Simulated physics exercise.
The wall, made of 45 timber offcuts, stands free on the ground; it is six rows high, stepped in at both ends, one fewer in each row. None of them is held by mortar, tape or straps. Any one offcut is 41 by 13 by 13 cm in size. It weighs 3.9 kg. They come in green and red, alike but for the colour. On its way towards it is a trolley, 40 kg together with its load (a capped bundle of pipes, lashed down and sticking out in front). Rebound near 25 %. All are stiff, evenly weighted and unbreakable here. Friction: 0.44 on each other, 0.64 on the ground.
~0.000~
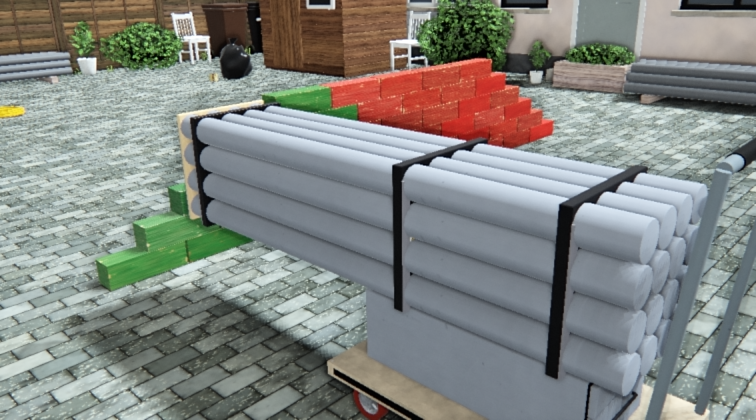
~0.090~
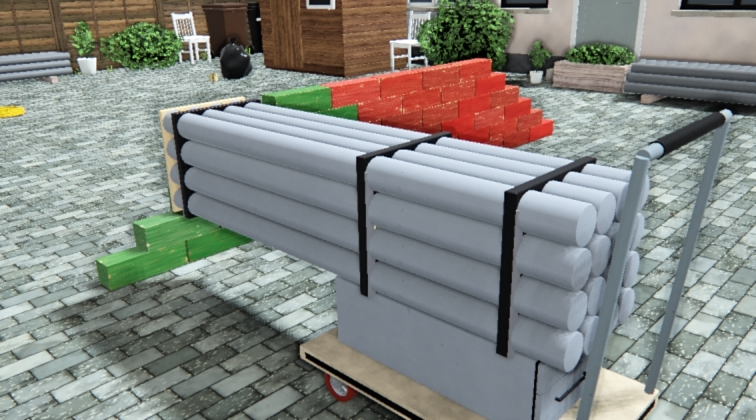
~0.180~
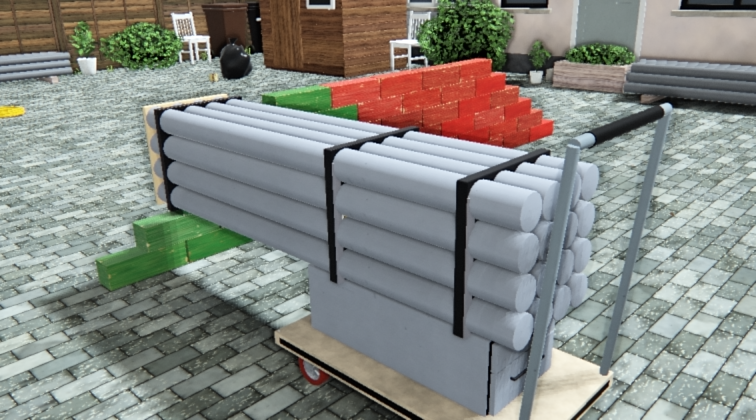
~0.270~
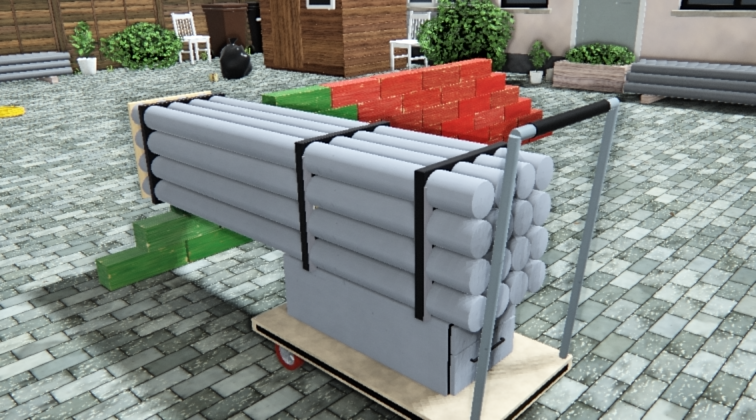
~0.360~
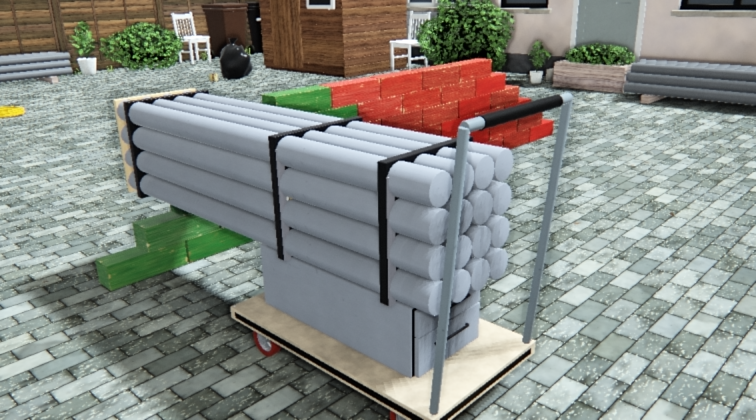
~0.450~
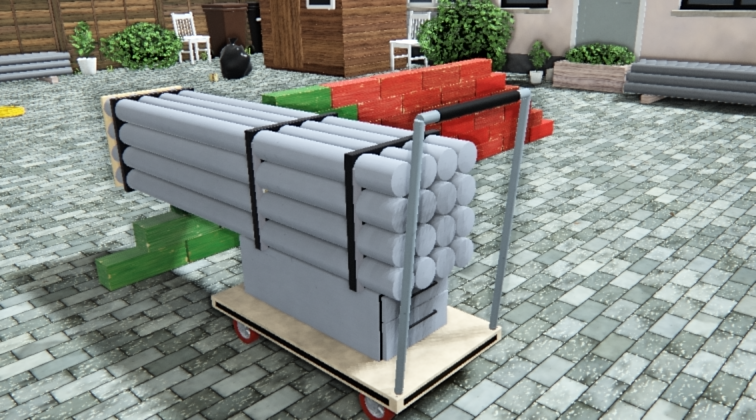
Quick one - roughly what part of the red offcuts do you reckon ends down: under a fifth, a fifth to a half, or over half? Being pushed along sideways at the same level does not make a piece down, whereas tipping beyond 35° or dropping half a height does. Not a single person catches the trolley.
I reckon under a fifth.
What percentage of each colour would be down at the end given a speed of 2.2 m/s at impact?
The red would finish 0 in a hundred down, the green 10 in a hundred.
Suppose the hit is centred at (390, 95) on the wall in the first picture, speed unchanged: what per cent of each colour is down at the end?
Down at the end: Red 20 percent, green 10 percent.
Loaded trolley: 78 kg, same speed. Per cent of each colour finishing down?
That would leave red at 0 and green at 10 per cent.
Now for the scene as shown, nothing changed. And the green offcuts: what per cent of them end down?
Colour green - 10 percent down at the end.
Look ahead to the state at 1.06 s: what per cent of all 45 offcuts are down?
0 percent by then.
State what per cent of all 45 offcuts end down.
I'd put it at about 0 percent.
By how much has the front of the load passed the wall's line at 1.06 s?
At that instant, about 105 cm beyond.
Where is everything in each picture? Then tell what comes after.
In the first frame (pixels give the middle of a visible side), load (188, 150) 49 cm short of the wall; top red offcut (442, 77); top green offcut (305, 103); none has stirred.
In the second frame, load (170, 144) 34 cm short of the wall; top red offcut (442, 77).
In the third frame, load (153, 139) 20 cm short of the wall; top red offcut (442, 77).
In the fourth frame, load (138, 135) 7 cm short of the wall; top red offcut (442, 77).
In the fifth frame, load (124, 130) 7 cm into the wall's line; top red offcut (442, 77).
In the sixth frame, load (110, 126) 21 cm into the wall's line; top red offcut (442, 77); top green offcut (305, 103); none has stirred.
After 1.06 s, load 1.04 m past the wall's line, still rolling; none of the 30 red offcuts down (0 of 45 in all colours); top red offcut unmoved.
After 1.22 s, load 1.11 m past the wall's line, still rolling; none of the 30 red offcuts down (1 of 45 in all colours); top red offcut unmoved.
In the end (2.0 s), load 1.09 m past the wall's line, still rolling; none of the 30 red offcuts down (1 of 45 in all colours); top red offcut unmoved; top green offcut unmoved. That is 0 per cent. From the last view, middles, top red offcut near (435, 77), top green offcut near (297, 102).
